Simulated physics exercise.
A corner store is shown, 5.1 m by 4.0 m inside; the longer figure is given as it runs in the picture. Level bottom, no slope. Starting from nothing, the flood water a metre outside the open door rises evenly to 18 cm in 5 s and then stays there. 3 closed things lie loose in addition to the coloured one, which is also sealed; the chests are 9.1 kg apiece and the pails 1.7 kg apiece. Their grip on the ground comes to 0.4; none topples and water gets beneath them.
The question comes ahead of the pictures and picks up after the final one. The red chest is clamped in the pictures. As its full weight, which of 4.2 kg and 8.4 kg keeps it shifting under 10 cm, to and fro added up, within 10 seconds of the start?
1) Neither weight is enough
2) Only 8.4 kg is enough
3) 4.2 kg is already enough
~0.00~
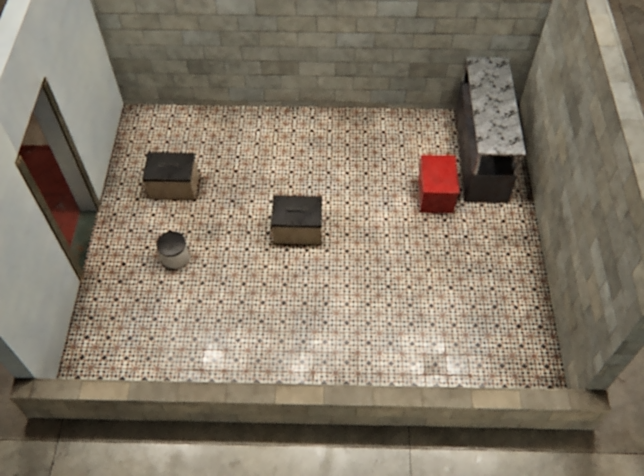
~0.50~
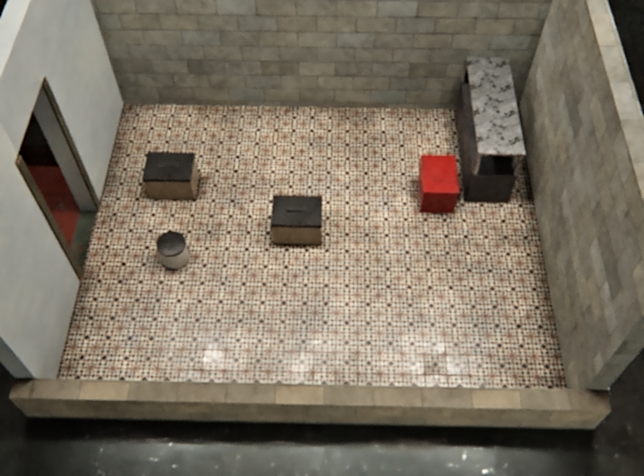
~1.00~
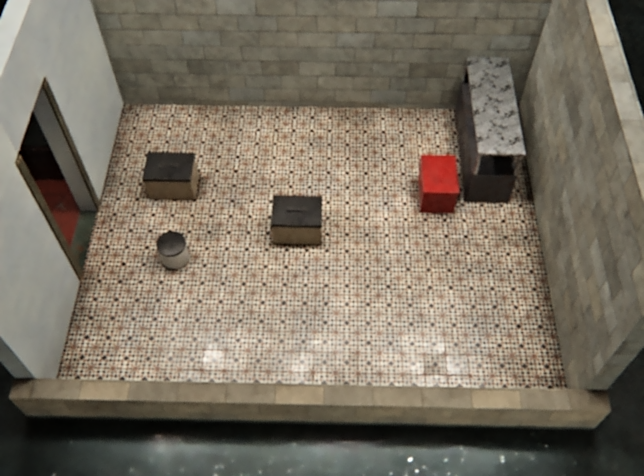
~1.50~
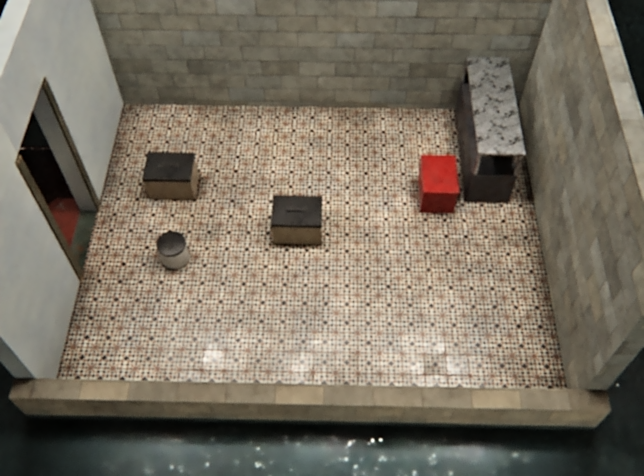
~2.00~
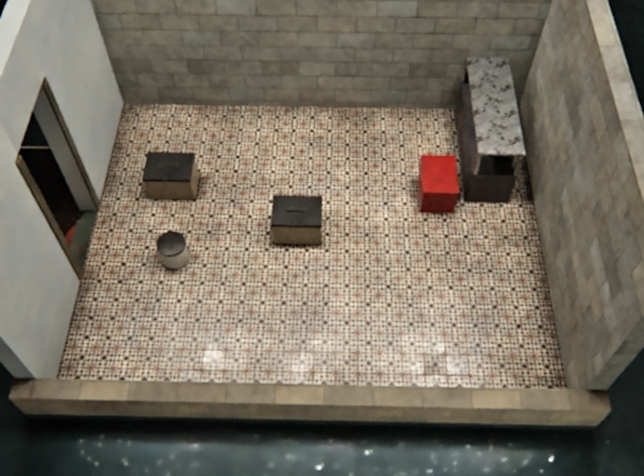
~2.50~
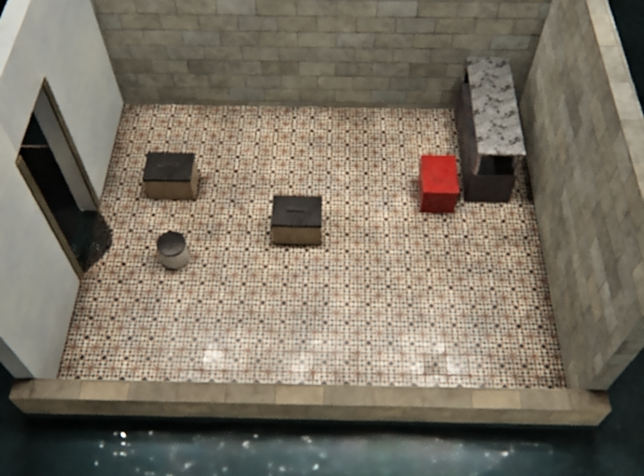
2.
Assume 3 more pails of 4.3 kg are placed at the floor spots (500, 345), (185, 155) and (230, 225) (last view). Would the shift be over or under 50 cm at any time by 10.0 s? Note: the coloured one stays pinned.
Note, in sequence: Not exceeded, not exceeded, exceeded.
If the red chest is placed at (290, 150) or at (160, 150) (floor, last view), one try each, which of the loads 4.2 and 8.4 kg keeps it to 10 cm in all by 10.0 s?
Well, at the first spot you need the heavier weight, and at the second you need the heavier weight.
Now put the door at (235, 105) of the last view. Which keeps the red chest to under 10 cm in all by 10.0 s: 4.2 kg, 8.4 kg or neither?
The light one suffices.
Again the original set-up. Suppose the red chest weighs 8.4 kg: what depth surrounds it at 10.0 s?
Depth: Approx. 3 cm.
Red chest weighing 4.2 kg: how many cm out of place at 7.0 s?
Displacement near 0 cm.
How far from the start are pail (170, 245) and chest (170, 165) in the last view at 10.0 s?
Respectively 400 and 30 cm.
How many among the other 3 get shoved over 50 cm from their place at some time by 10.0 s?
By my count, 2.
After 3.5 s the red chest would be 0 cm from its start with 4.2 kg and 0 cm from its start with 8.4 kg; 0 cm of water round it then.
After 4.5 s the red chest would be 0 cm from its start with 4.2 kg and 0 cm from its start with 8.4 kg; 0 cm of water round it then.
After 7.0 s the red chest would be 0 cm from its start with 4.2 kg and 0 cm from its start with 8.4 kg; 1 cm of water round it then.
After 10.0 s the red chest would be 17 cm from its start with 4.2 kg and 0 cm from its start with 8.4 kg; 3 cm of water round it then.
